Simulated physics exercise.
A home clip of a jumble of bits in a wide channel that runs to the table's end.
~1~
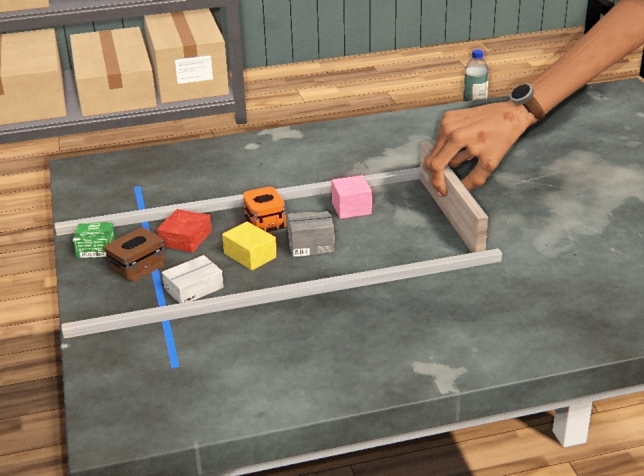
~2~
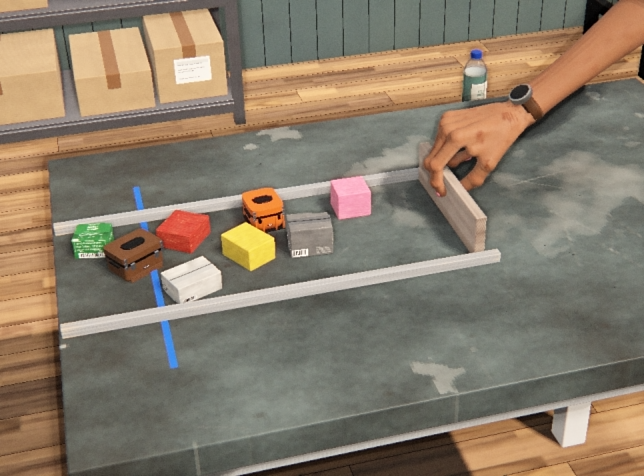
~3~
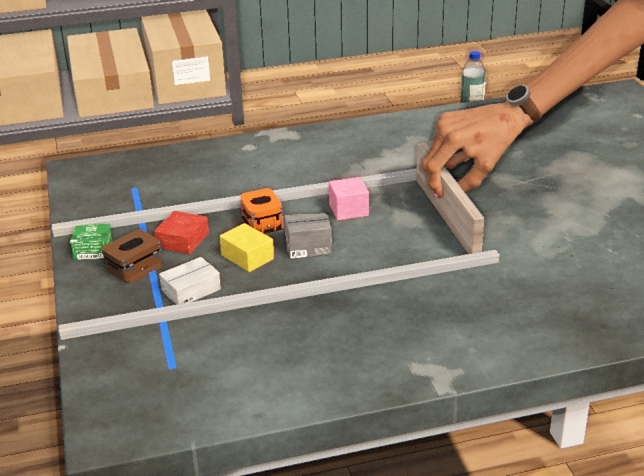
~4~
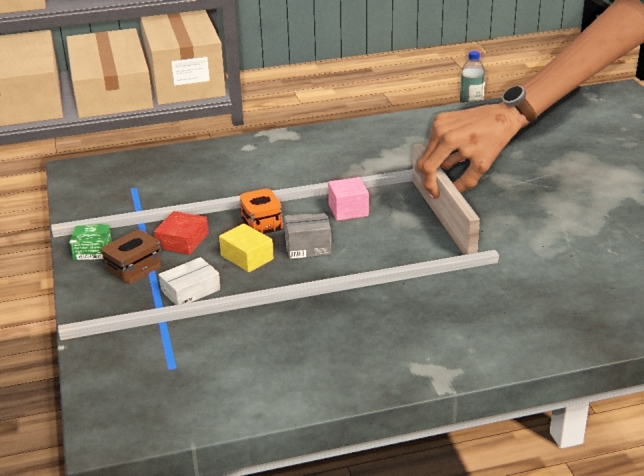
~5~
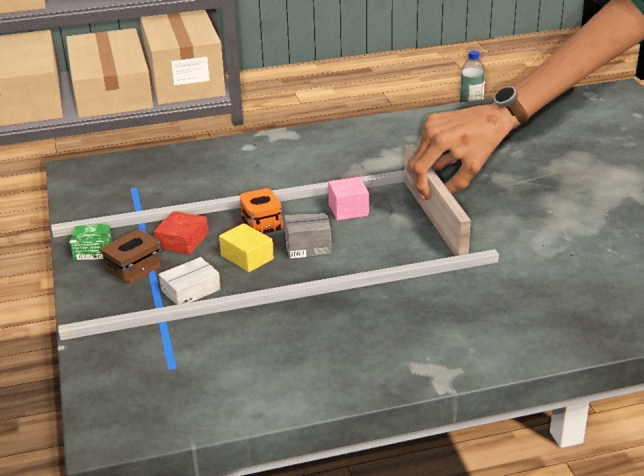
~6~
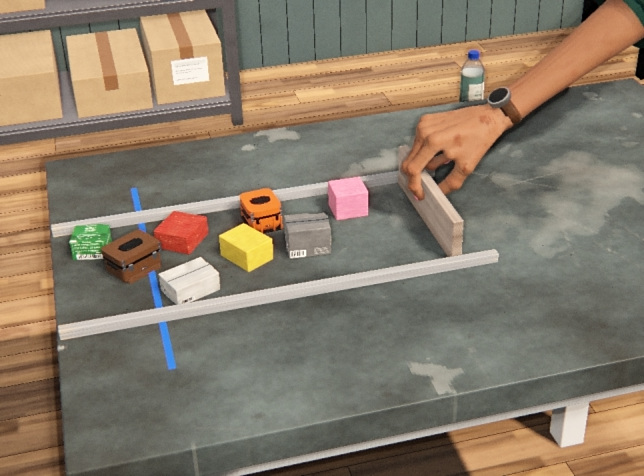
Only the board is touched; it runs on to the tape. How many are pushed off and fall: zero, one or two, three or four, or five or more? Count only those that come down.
As it turns out, the number that fall off is one or two.
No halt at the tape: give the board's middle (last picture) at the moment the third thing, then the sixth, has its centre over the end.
Near (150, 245) and (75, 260).
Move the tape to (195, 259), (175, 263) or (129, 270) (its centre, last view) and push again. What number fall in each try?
It would be 0, 1 and 3.
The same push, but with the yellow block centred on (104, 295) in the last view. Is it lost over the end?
Then it holds on.
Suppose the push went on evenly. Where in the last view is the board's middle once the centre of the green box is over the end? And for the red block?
For the green box at (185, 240), for the red block at (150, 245).
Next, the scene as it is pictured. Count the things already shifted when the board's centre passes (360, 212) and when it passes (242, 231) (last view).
At the one place 1, at the other 7.
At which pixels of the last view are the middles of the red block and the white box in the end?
The red block stops around (54, 253); the white box around (139, 297).
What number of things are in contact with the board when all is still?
The number is 3.
Early on, none off yet; green box at rest near (91, 242); brown case at rest near (132, 257); white box at rest near (190, 282).
A while later, none off yet; green box at rest near (91, 242); brown case travelled a little near (122, 262); white box travelled a little near (173, 288).
Finally, the number that fall off is one or two; lost, green box.
